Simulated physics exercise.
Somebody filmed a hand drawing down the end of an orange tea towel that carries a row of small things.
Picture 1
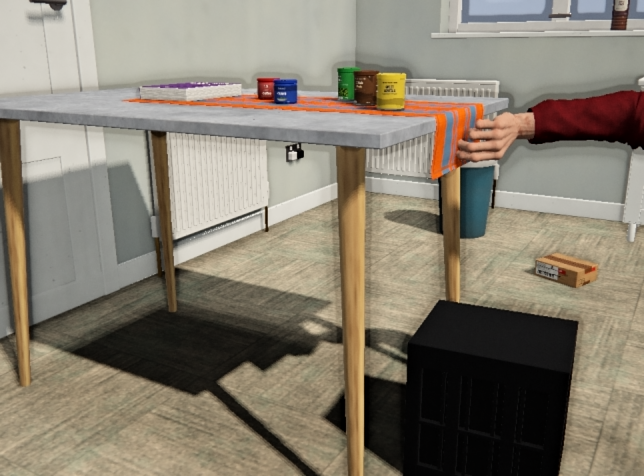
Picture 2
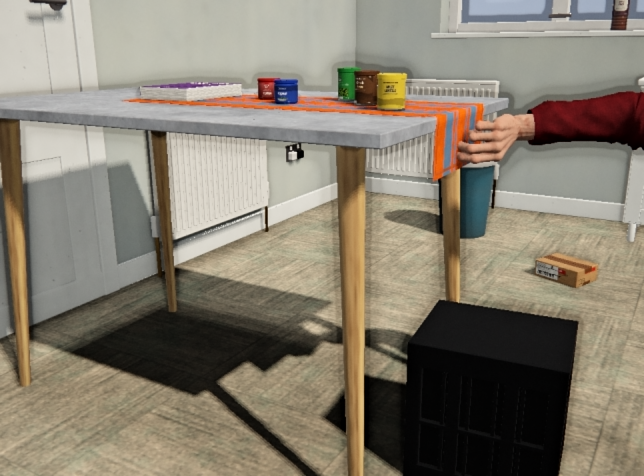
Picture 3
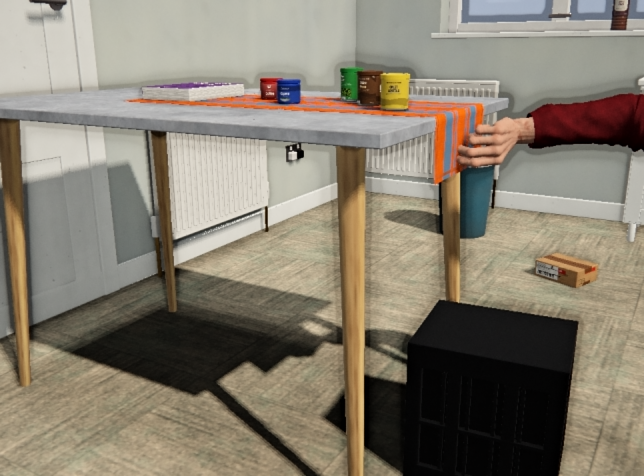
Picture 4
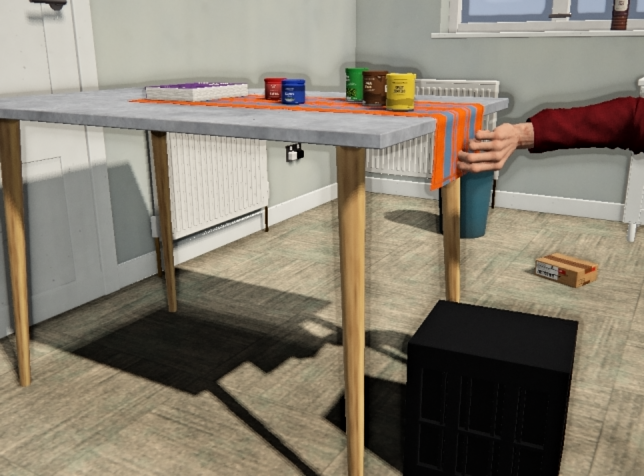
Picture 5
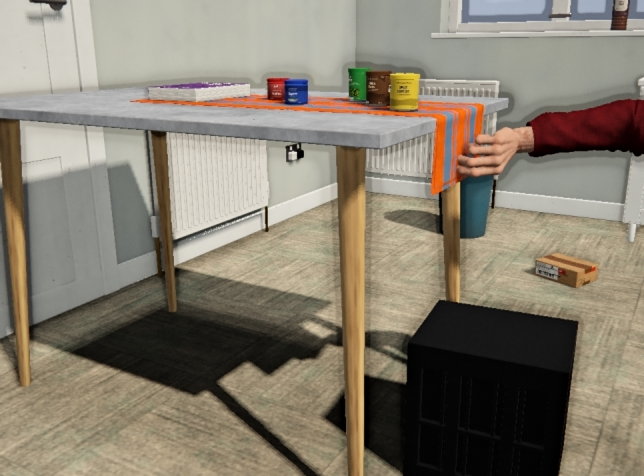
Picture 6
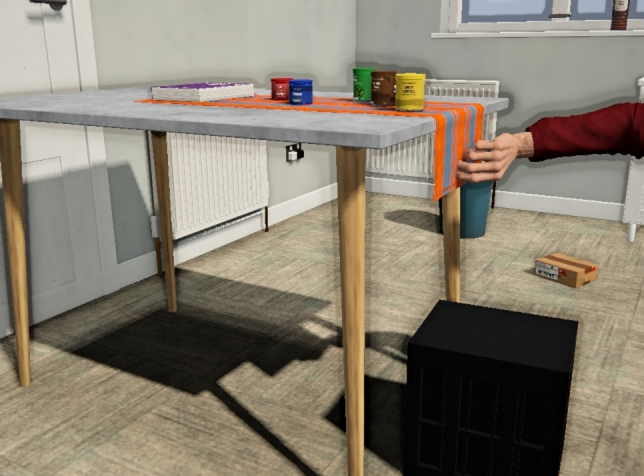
A hand in a dark red sleeve reaches in from the right to a grey table with wooden legs, seen from a low, still viewpoint in a room with radiators. An orange striped cloth on the tabletop carries red, blue, green, brown and yellow pots, near a purple-and-white item, with a black crate below. The hand draws the cloth's hanging end slightly downward, and the pots shift slowly rightward with it.
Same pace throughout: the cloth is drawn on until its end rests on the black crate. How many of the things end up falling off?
Three.
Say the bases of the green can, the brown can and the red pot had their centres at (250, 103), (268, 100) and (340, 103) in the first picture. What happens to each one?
Each in turn: The green can stays aloft, the brown can stays aloft, the red pot goes down.
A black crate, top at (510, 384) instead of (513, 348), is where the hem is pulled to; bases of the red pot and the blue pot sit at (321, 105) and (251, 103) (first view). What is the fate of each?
The red pot is lost, the blue pot stays put.
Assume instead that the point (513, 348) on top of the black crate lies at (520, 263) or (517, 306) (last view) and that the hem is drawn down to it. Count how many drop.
The numbers are 1 and 2.
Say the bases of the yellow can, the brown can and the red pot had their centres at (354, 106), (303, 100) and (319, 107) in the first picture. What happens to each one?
As for the yellow can, it tips off; the brown can stays where it is; the red pot tips off.
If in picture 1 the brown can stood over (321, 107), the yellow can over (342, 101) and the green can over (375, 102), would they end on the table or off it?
Result - brown can lost; yellow can lost; green can lost.
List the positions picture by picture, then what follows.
Hem (432, 180); yellow can (391, 74); brown can (367, 71); green can (349, 68); blue pot (285, 80); red pot (269, 78); top of the crate (513, 348), in the first frame.
Hem (433, 181); yellow can (392, 74), in the second frame.
Hem (435, 185); brown can (370, 71), in the third frame.
Hem (430, 190); green can (357, 68); top of the crate (513, 348), in the fourth frame.
Hem (432, 195); blue pot (296, 80), in the fifth frame.
Hem (434, 201); yellow can (410, 74); brown can (384, 71); green can (364, 68); blue pot (301, 80); red pot (282, 79), in the sixth frame.
Early on, hem near (457, 254); yellow can gone.
Midway, hem on the crate; yellow can, brown can and green can gone.
Finally, hem on the crate; yellow can, brown can and green can gone. The answer is three.
